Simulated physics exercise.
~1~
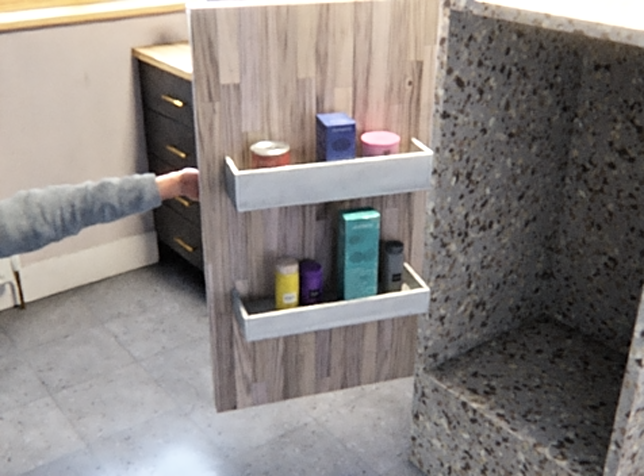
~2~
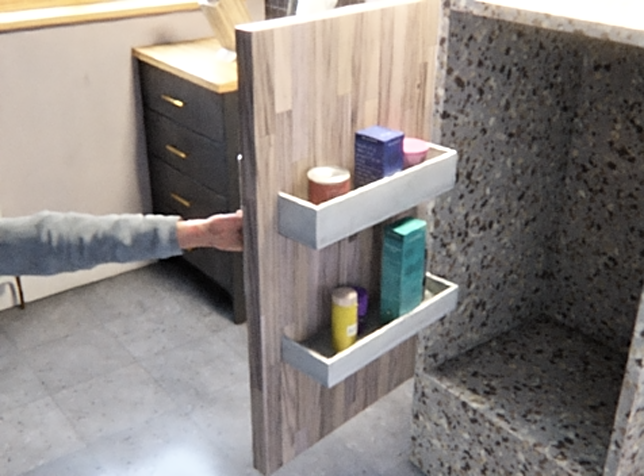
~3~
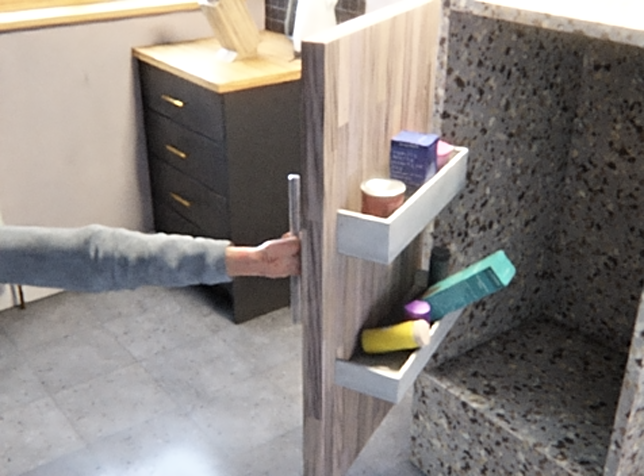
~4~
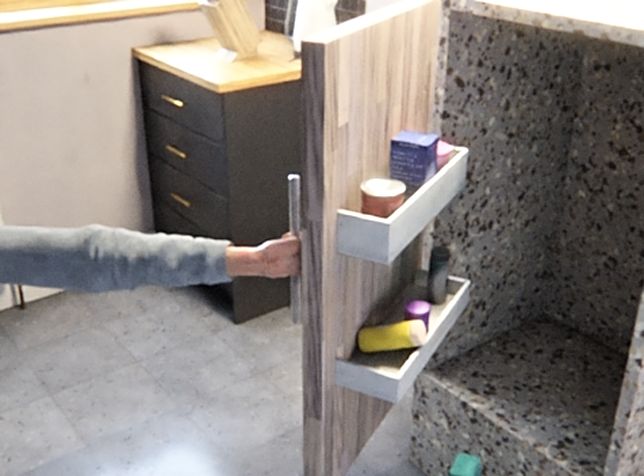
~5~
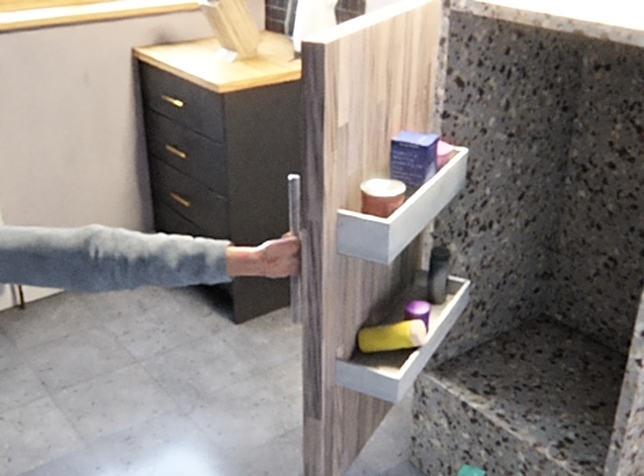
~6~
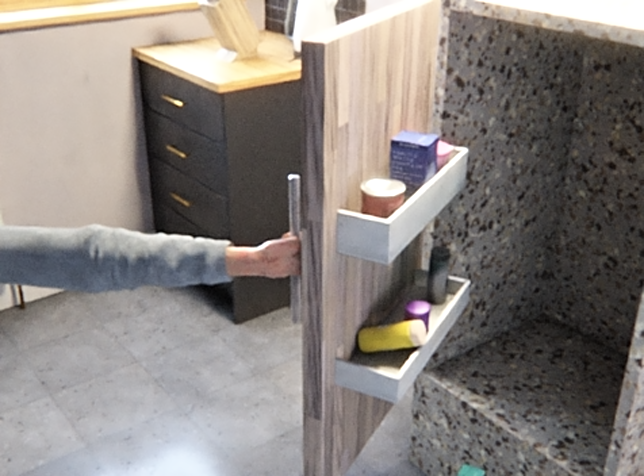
The footage shows a hand swinging a wooden door with two racks of small containers partway towards a speckled cabinet, then holding it still. The turquoise carton tips over the lower rail and drops to the floor, while the yellow shaker topples and stays lying in the rack.
